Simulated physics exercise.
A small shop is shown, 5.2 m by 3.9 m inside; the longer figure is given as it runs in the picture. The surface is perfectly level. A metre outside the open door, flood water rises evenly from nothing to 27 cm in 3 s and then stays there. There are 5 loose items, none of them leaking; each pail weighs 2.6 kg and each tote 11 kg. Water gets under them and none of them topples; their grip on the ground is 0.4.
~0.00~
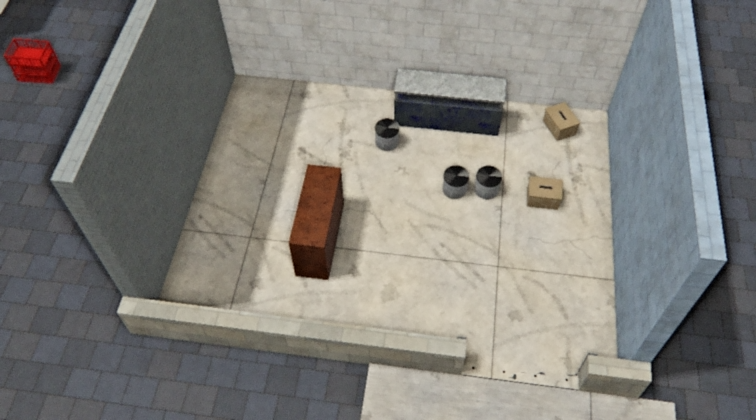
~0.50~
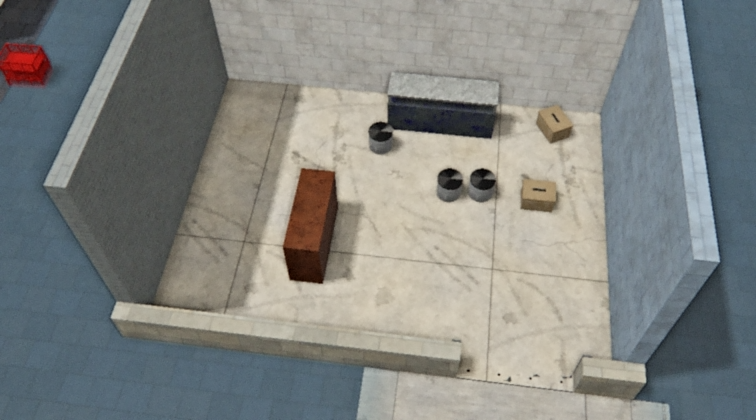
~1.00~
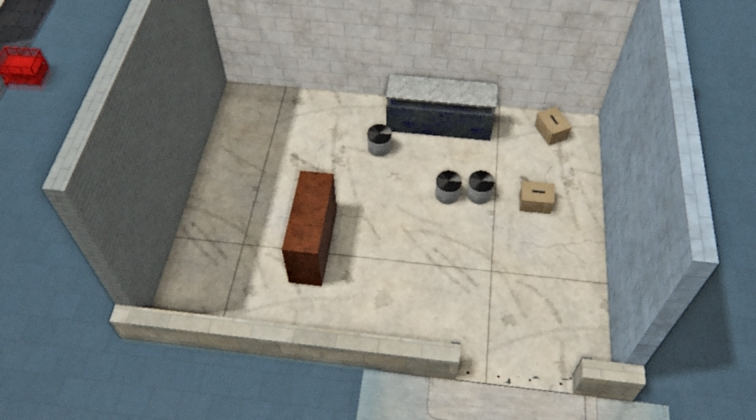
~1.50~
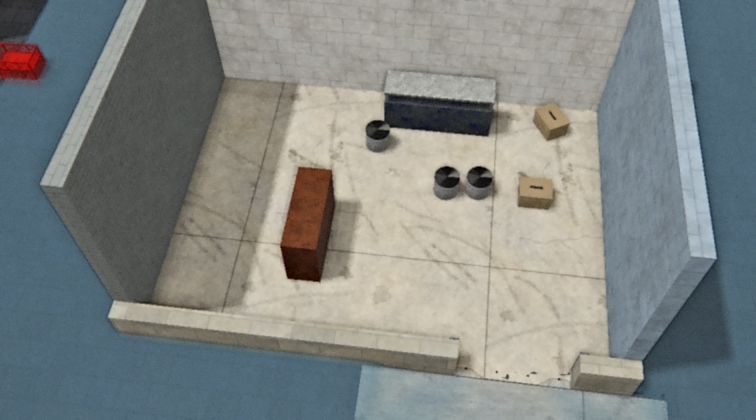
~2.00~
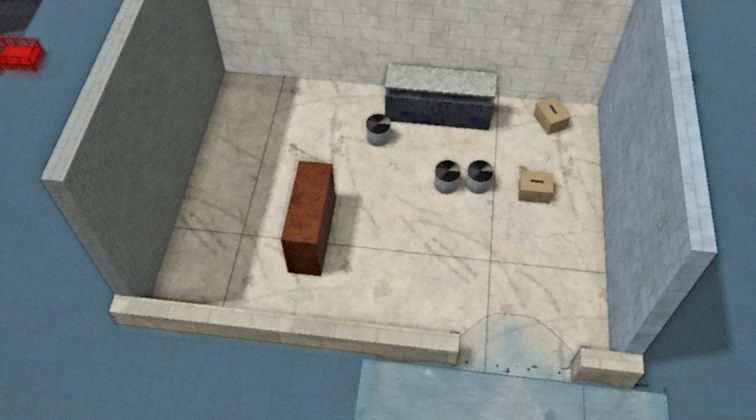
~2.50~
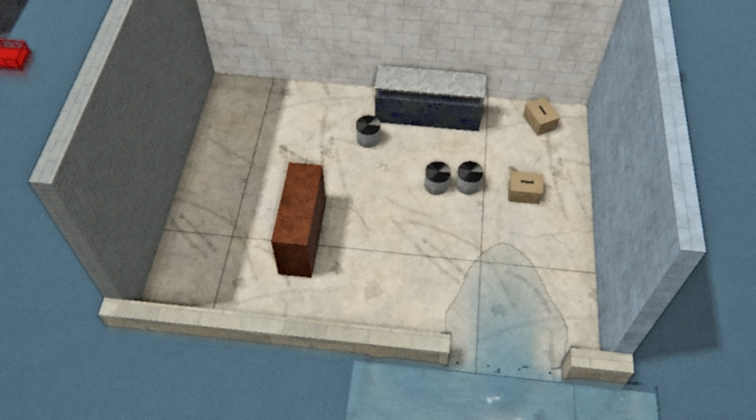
Shallow blue water covered the paving around a small roofless room, then crept through the front doorway and spread in a pointed tongue across the pale floor, while the boxes and round containers inside stayed put.
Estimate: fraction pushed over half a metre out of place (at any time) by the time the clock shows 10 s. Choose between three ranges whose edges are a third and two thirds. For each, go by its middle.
The range is the highest, two thirds or more.
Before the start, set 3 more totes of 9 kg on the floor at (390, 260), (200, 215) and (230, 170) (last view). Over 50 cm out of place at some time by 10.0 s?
Within the limit; beyond the limit; beyond the limit.
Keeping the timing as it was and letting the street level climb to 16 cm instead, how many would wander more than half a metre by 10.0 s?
With that change, 4 of them.
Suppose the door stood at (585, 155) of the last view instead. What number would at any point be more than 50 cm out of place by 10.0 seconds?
That gives 5 of them.
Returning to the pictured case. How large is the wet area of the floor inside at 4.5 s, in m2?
Roughly 10.0 m2.
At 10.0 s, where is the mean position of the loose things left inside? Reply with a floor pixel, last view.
Centred roughly on (291, 158).
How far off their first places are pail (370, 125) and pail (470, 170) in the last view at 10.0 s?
Respectively 200 and 300 cm.
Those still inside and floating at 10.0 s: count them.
4.
After 3.5 s 0 of 5 are over 50 cm from their spots; 0 afloat.
After 4.5 s 3 of 5 are over 50 cm from their spots; 2 afloat.
After 7.0 s 5 of 5 are over 50 cm from their spots; 5 afloat.
After 10.0 s 5 of 5 are over 50 cm from their spots, and 5 have been at some point; 4 afloat.
